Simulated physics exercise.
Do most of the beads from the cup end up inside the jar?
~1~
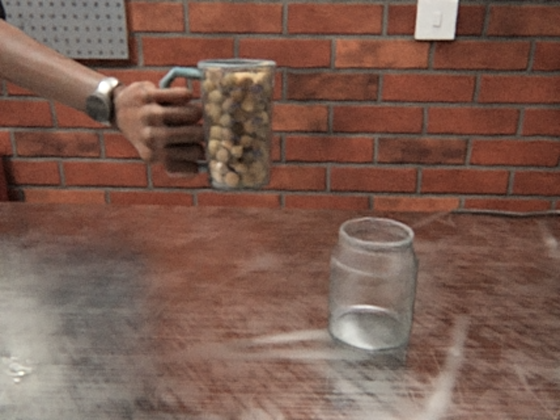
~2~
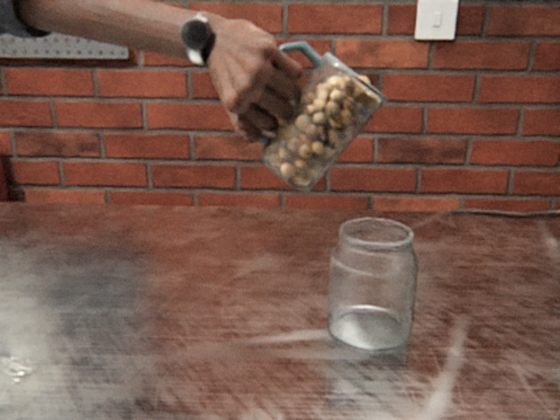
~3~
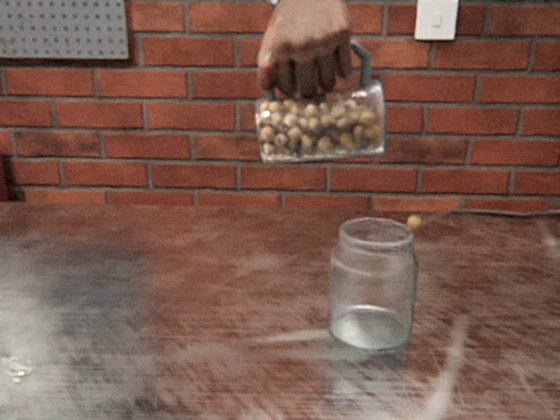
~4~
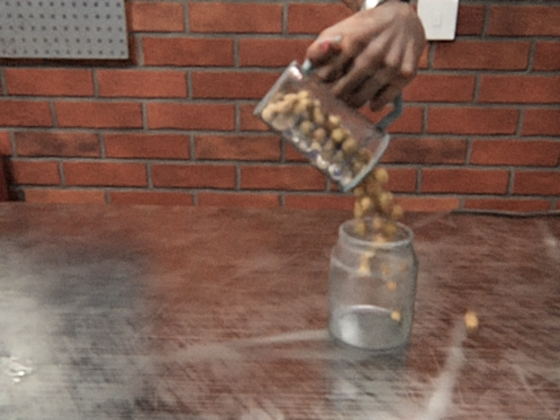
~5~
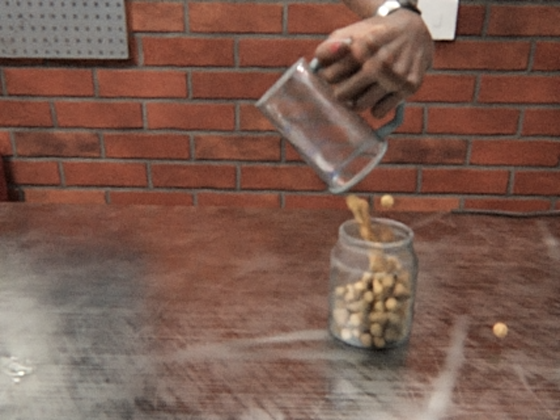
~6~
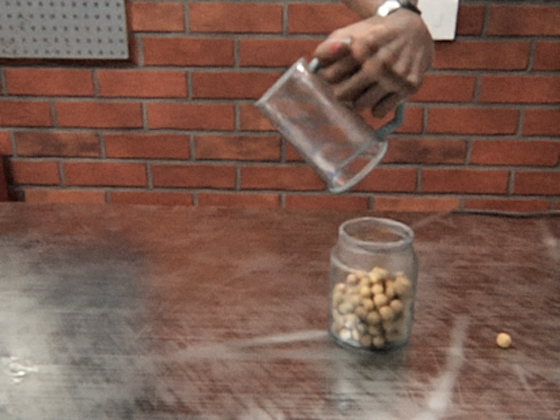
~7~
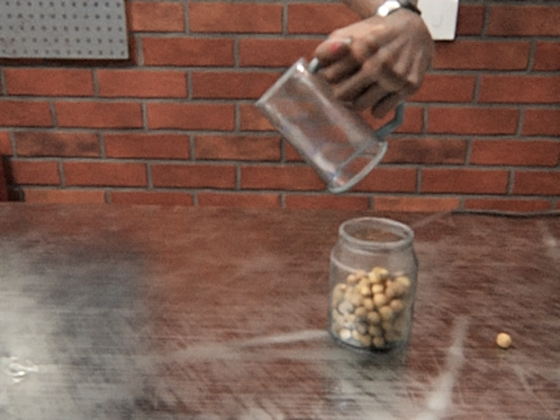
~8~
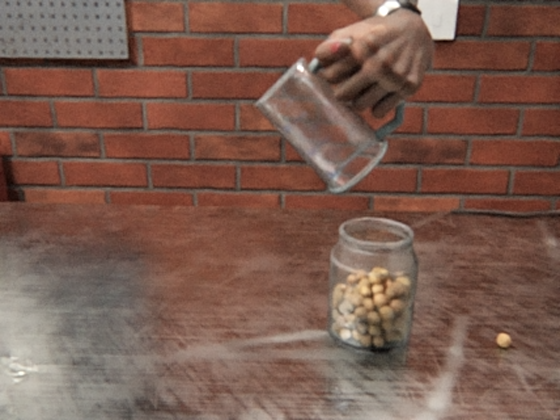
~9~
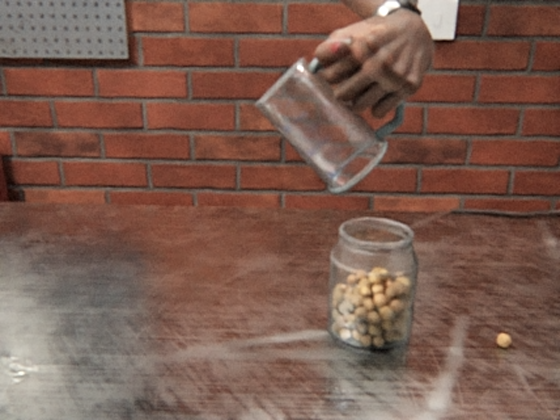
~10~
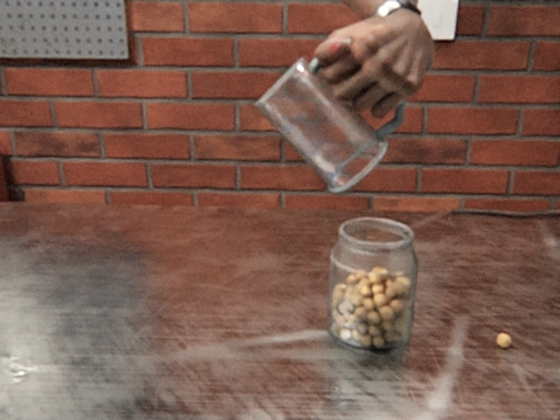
Yes, nearly all of them settle in the jar and the cup is left empty. Only a single bead is seen lying on the table to the right.
A hand tips a clear cup of beads into a glass jar, and one lands outside.
